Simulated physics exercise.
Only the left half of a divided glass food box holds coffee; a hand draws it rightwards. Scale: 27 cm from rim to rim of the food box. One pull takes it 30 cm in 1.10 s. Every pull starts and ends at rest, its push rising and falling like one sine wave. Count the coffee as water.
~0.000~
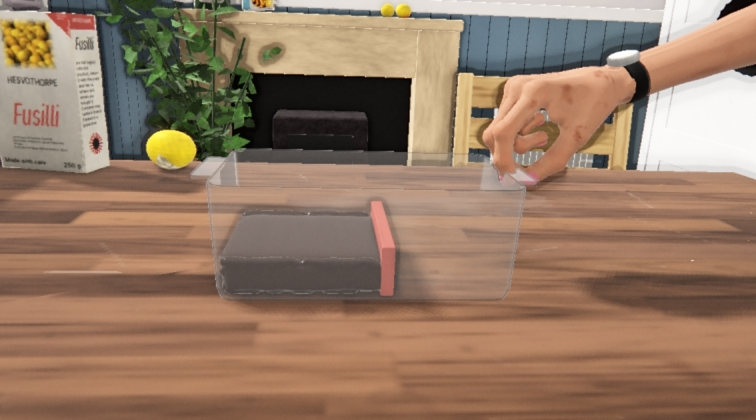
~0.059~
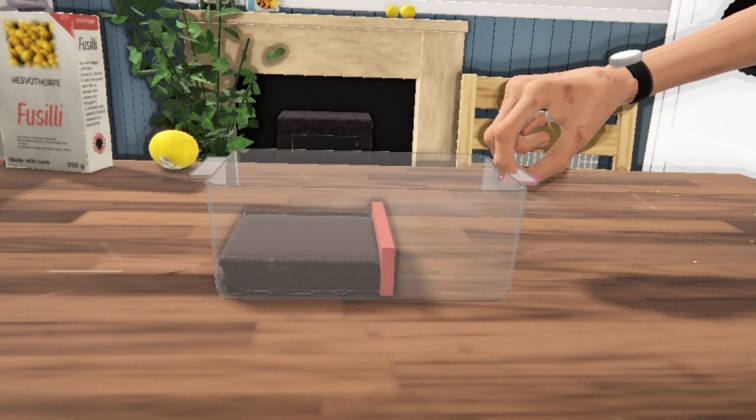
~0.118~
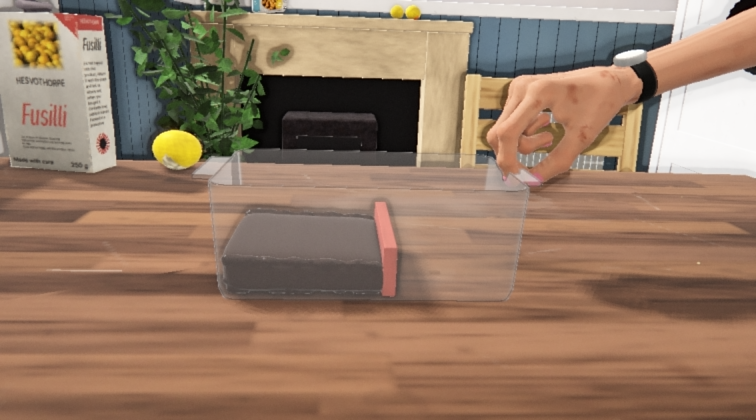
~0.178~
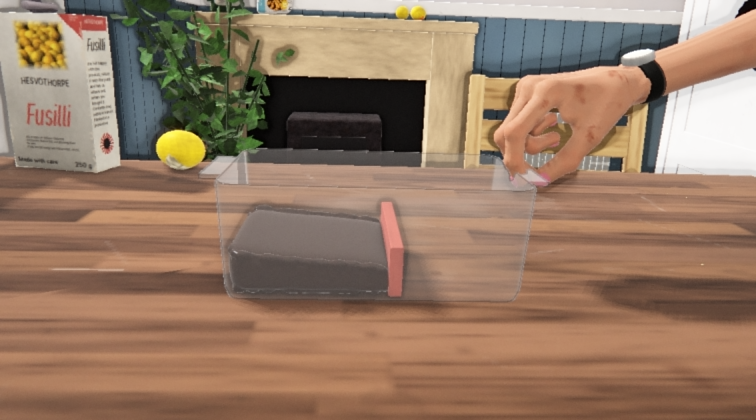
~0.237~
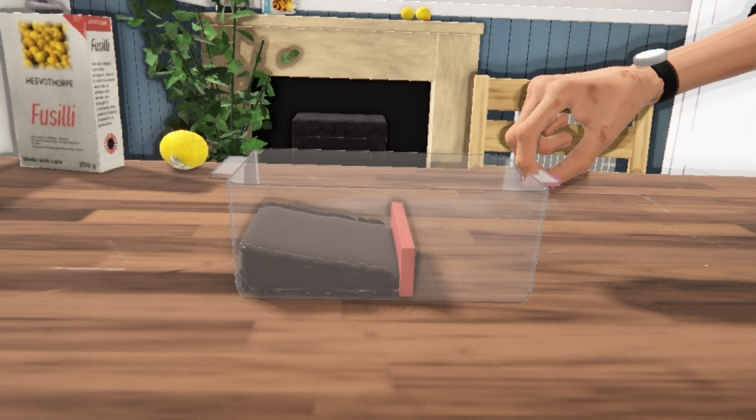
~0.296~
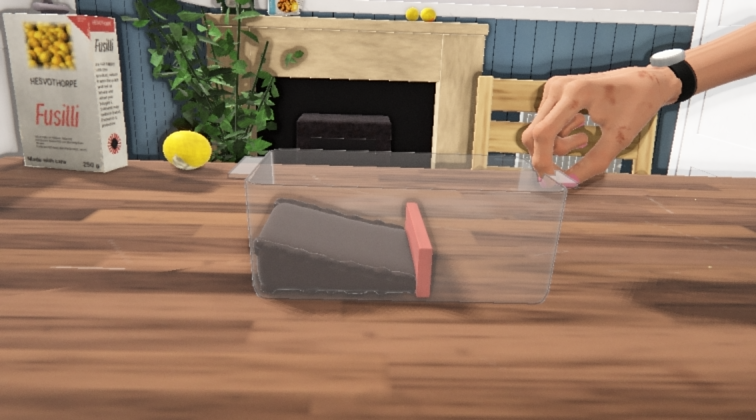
A hand slides a clear divided box slightly rightwards across a wooden table, the dark contents tilting higher on the left side.
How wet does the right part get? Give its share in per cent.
Roughly 0 per cent ends on the right.
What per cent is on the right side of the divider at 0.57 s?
Some 0 per cent.
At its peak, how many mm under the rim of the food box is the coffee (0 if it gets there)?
Some 50 mm.
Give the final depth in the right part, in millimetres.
About 0 mm.
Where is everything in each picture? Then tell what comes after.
In the first frame, 0.0 cm from the start; food box, level (231, 233) left, (375, 234) right, rim (503, 172); the top of the divider is at (389, 249).
In the second frame, 0.0 cm from the start; food box, level (231, 232) left, (376, 235) right.
In the third frame, 0.2 cm from the start; food box, level (234, 230) left, (379, 236) right.
In the fourth frame, 0.8 cm from the start; food box, level (240, 226) left, (384, 240) right.
In the fifth frame, 1.8 cm from the start; food box, level (250, 222) left, (395, 243) right.
In the sixth frame, 3.3 cm from the start; food box, level (266, 218) left, (405, 246) right.
Then, 0.57 s in, it has gone 16 cm; 0 per cent is on the right side and 0 is out of the food box.
Then, 0.85 s in, it has gone 28 cm; 0 per cent is on the right side and 0 is out of the food box.
Then, 1.12 s in, it has gone 30 cm; 0 per cent is on the right side and 0 is out of the food box.
Then, 1.40 s in, it has gone 30 cm; 0 per cent is on the right side and 0 is out of the food box.
Finally, 0 per cent is on the right side and 0 is out of the food box.
